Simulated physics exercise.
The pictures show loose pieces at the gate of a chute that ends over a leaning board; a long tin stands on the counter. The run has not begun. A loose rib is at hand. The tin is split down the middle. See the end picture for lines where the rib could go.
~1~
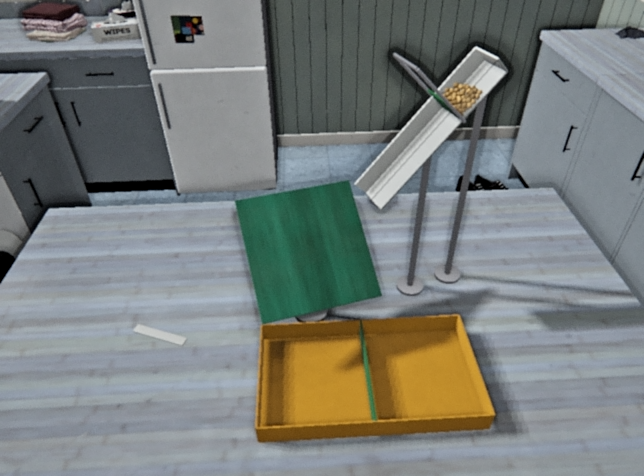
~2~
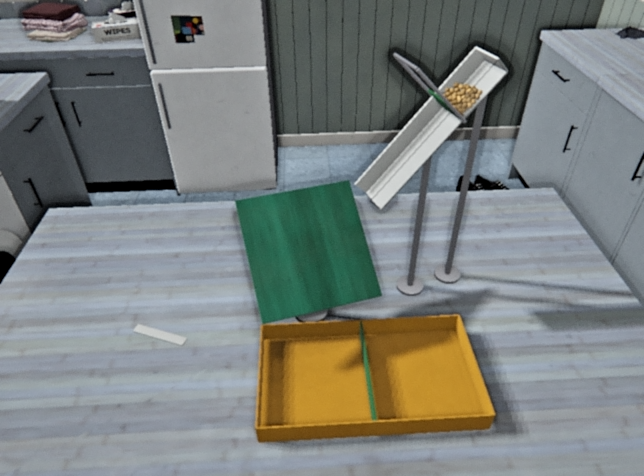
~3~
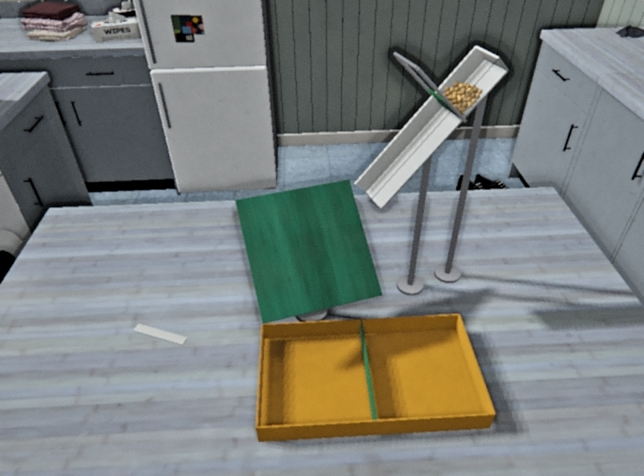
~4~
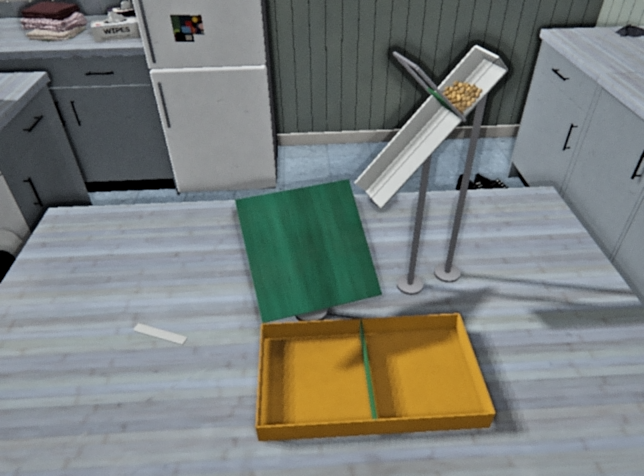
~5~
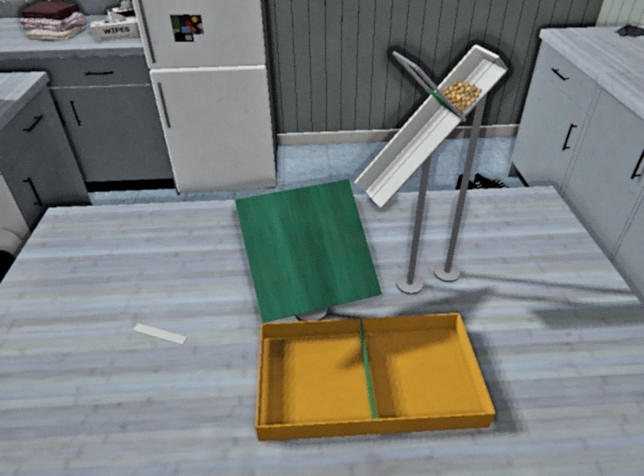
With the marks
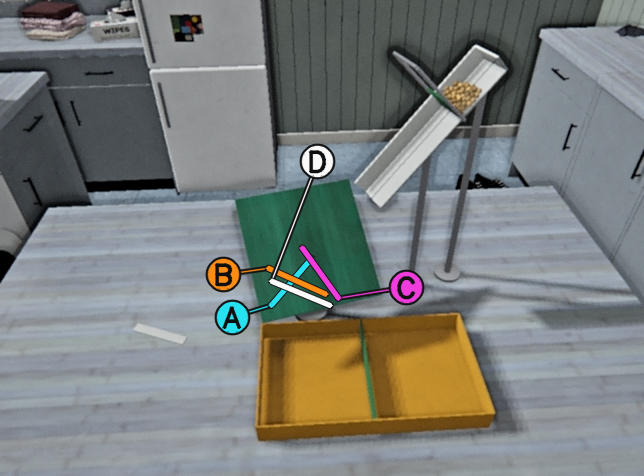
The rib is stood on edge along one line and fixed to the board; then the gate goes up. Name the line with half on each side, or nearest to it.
Best: C.
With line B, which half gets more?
More lands on the left.
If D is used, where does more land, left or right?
Left.
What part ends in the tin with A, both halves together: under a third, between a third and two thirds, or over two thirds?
Over two thirds.
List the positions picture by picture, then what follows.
Load behind the gate at (459, 98), dried chickpeas; lip of the chute at (374, 201), sloping fairly steeply, in the first picture.
Middle of the board at (308, 248), tilted fairly steeply; middle of its low edge at (324, 310); of its high edge at (294, 190), in the second picture.
Front corners of the tin at (257, 427) and (495, 414); front end of its middle wall at (377, 421); gate still shut at (439, 98), in the third picture.
Middle of the load at (459, 97); lip at (374, 200), in the fourth picture.
Middle of the load at (459, 97); lip at (373, 200), in the fifth picture.
On the marked copy, line A from (311, 258) to (271, 305); line B from (268, 268) to (325, 294); line C from (302, 248) to (338, 298); line D from (271, 281) to (330, 305).
For line A, of what is caught, nearly all in the left half, a stray few in the right.
For line B, of what is caught, nearly all in the left half, a small part in the right.
For line C, of what is caught, about half in the left half, about half in the right.
For line D, of what is caught, most in the left half, a small part in the right.
